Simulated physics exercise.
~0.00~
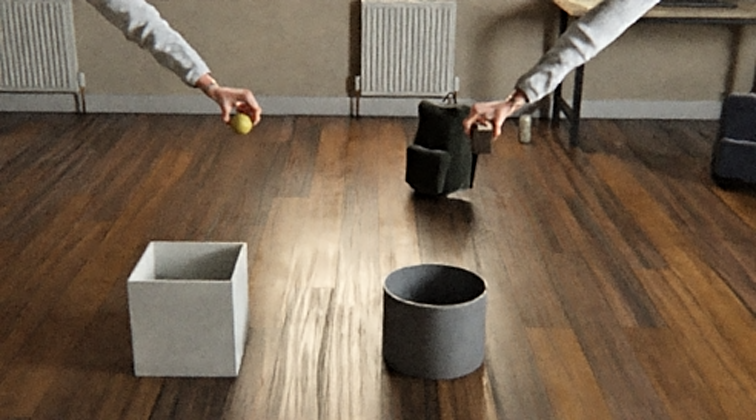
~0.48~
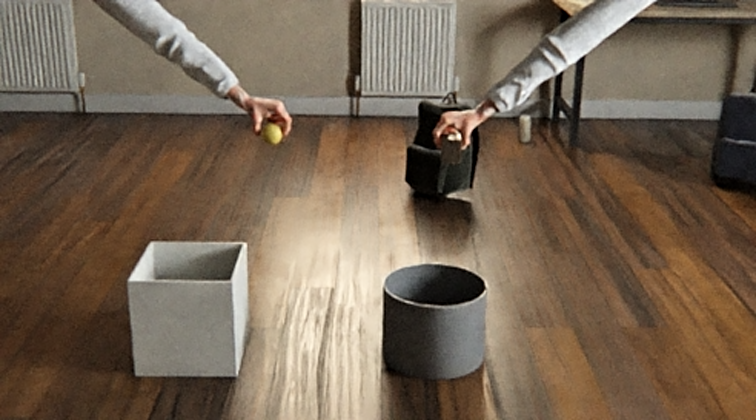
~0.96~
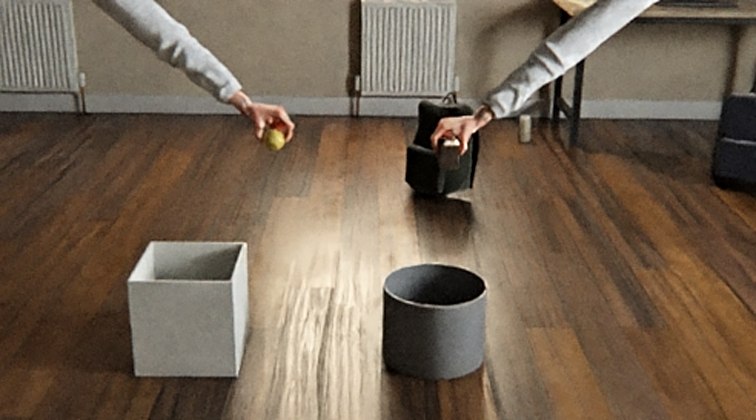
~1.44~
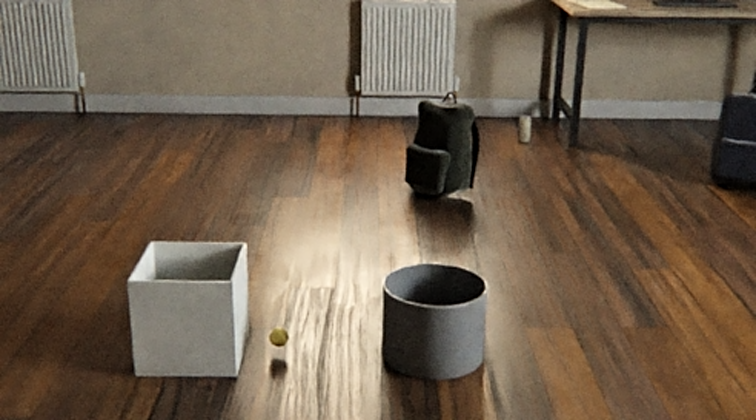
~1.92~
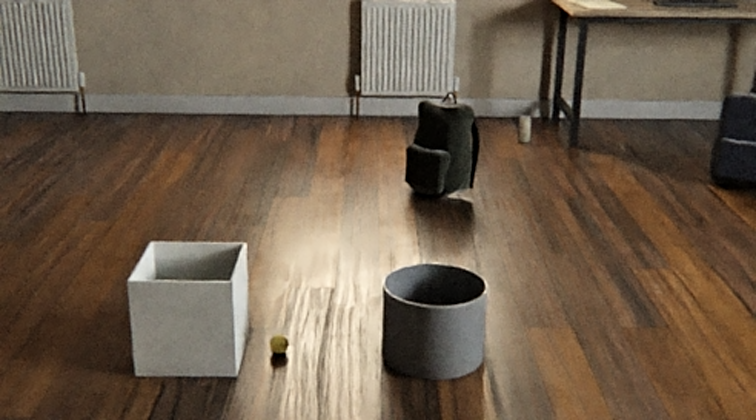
In a room with a dark wooden floor, two hands held a lemon and a small black block above a pale basket and a gray bucket, then let go; the block dropped into the bucket, while the lemon landed on the floor between the containers.
